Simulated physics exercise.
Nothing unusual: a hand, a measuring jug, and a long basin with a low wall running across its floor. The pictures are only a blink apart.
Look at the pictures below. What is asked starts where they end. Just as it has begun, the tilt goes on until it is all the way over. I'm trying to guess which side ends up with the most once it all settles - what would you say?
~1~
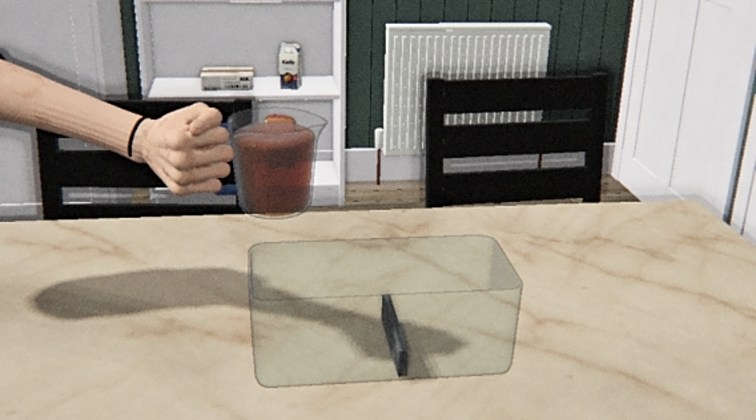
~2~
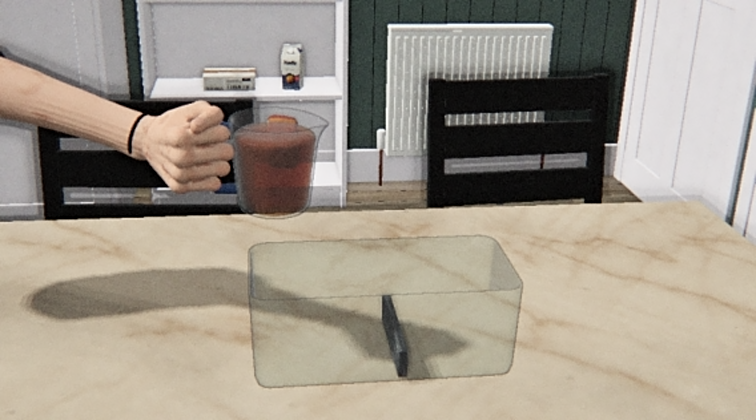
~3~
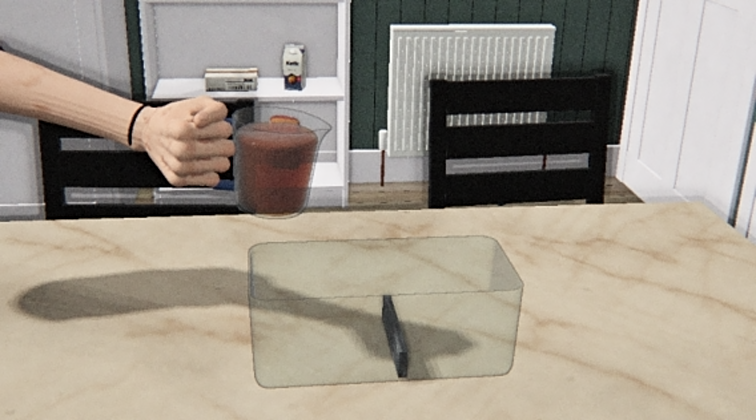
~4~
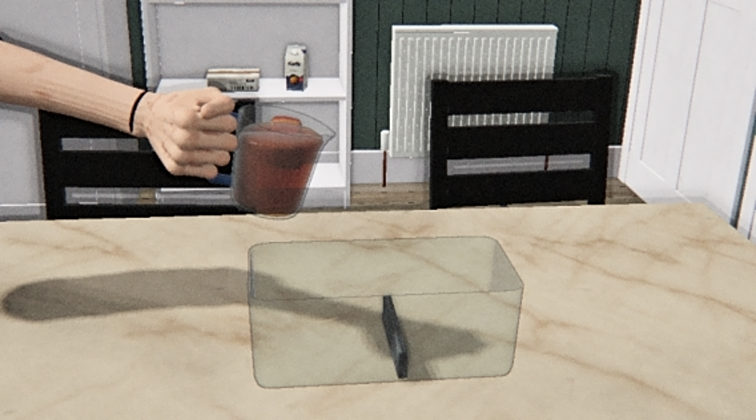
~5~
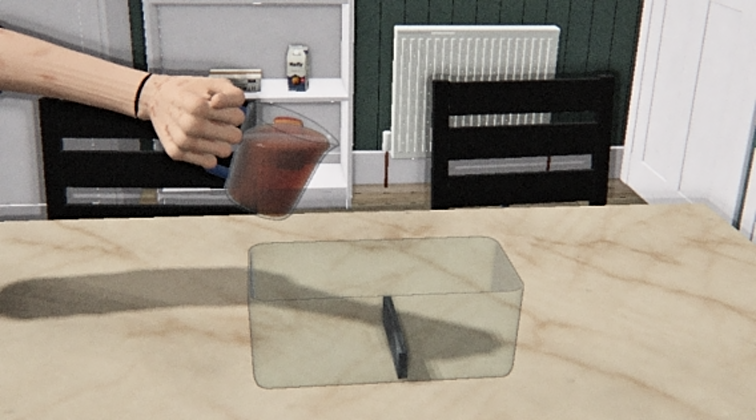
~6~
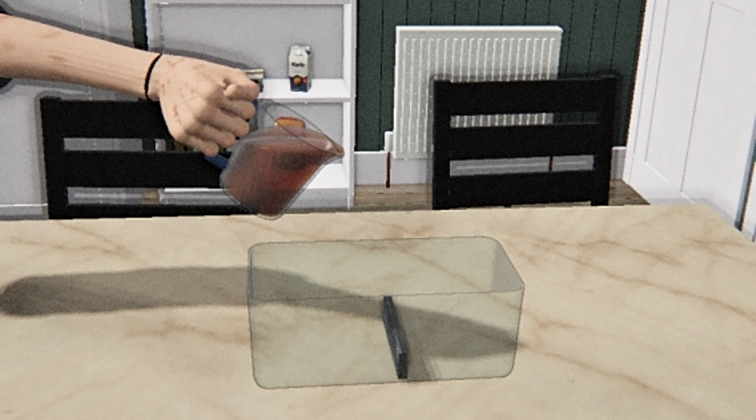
The left region takes the most.
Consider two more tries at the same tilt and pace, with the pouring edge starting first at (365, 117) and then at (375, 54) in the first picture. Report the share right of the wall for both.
It would come to near 80 per cent, and then near 85 per cent.
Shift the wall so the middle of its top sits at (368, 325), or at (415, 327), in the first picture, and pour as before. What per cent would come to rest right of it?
65 % then 10 %, approximately.
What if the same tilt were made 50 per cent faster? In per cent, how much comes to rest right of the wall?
About 15 per cent.
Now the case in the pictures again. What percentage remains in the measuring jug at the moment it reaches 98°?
I'd put it at some 50 in a hundred.
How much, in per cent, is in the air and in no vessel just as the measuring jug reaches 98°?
That comes to near 30 percent.
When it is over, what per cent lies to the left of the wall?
Something like 80 per cent, roughly.
A moment on, the tilt is 98° and 48 per cent is still to pour, 15 is left of the wall and 9 right of it.
Next, the tilt is 112° and 6 per cent is still to pour, 70 is left of the wall and 15 right of it.
Then the tilt is 112° and 0 per cent is still to pour, 78 is left of the wall and 18 right of it.
Later the tilt is 112° and 0 per cent is still to pour, 78 is left of the wall and 19 right of it.
Finally, 78 per cent lies left of the wall, 19 right of it and 3 outside.
